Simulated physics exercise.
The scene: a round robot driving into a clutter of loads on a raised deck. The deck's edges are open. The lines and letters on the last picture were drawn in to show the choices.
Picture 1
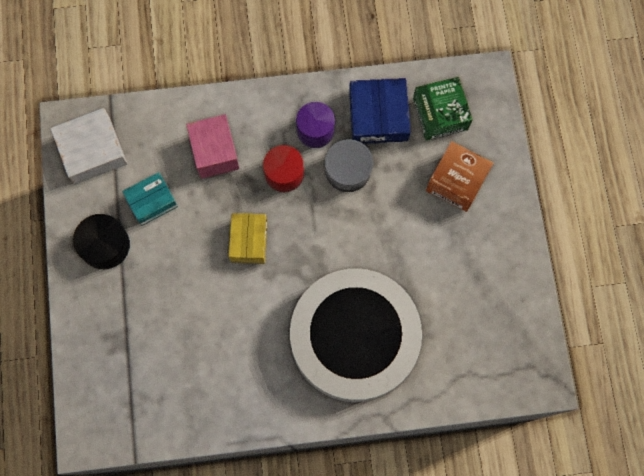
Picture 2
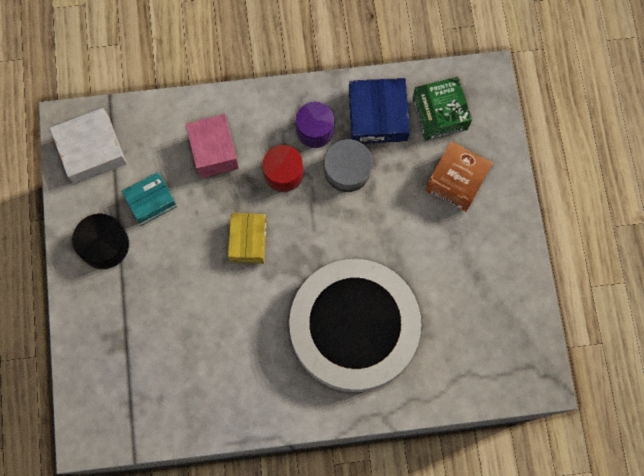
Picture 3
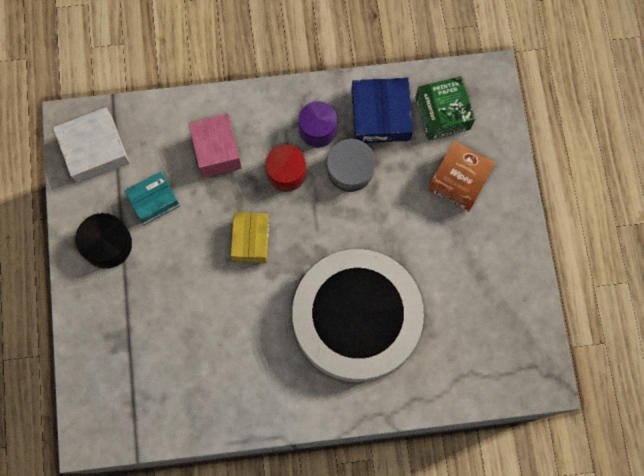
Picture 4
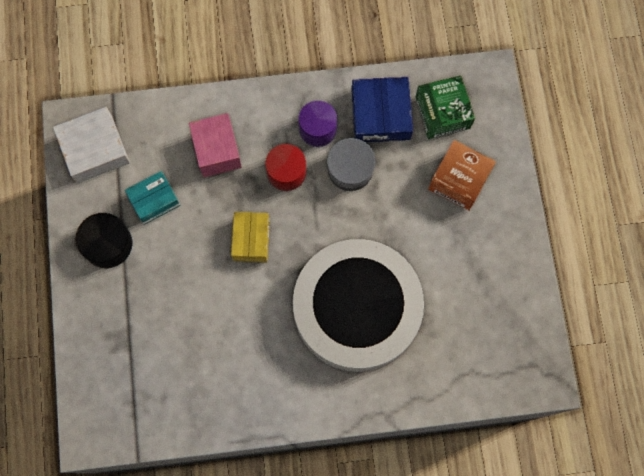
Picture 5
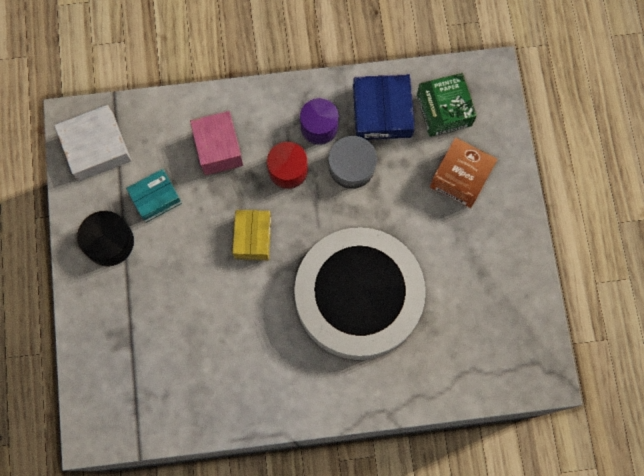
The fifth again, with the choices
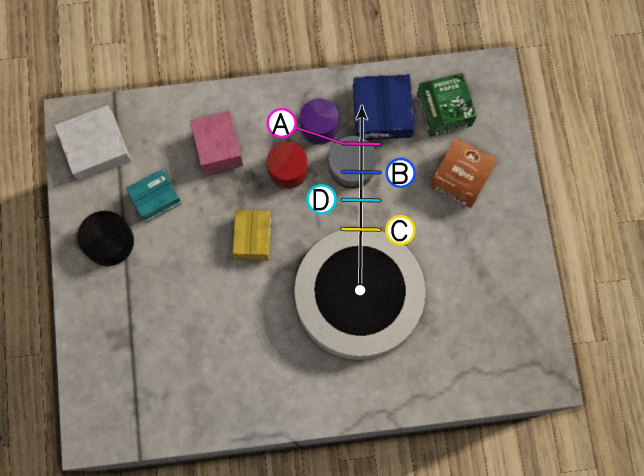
The footage shows a round white robot with a black top on a grey marbled deck, below a scattering of colourful boxes and canisters. The robot moves slowly upward toward them, while the objects keep their places.
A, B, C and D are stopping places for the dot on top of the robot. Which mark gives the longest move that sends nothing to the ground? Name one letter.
As far as tick A.
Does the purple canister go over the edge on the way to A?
No.
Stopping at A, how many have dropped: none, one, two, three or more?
By then, none.
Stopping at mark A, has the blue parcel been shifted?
By then, yes.
On the marked copy, A at (362, 144); B at (361, 172); C at (360, 230); D at (361, 200); the arrow from (360, 290) to (362, 106); the white dot at (360, 290).
With A. Early on, robot (360, 239); grey pail (352, 158); white crate (94, 144).
Further on, robot (360, 186); blue parcel (384, 80); purple canister (300, 102).
At the end, robot (361, 150); blue parcel (390, 62); grey pail (333, 77); nothing has fallen.
As for the rest, B is safe but short; C is safe but short; D is safe but short.
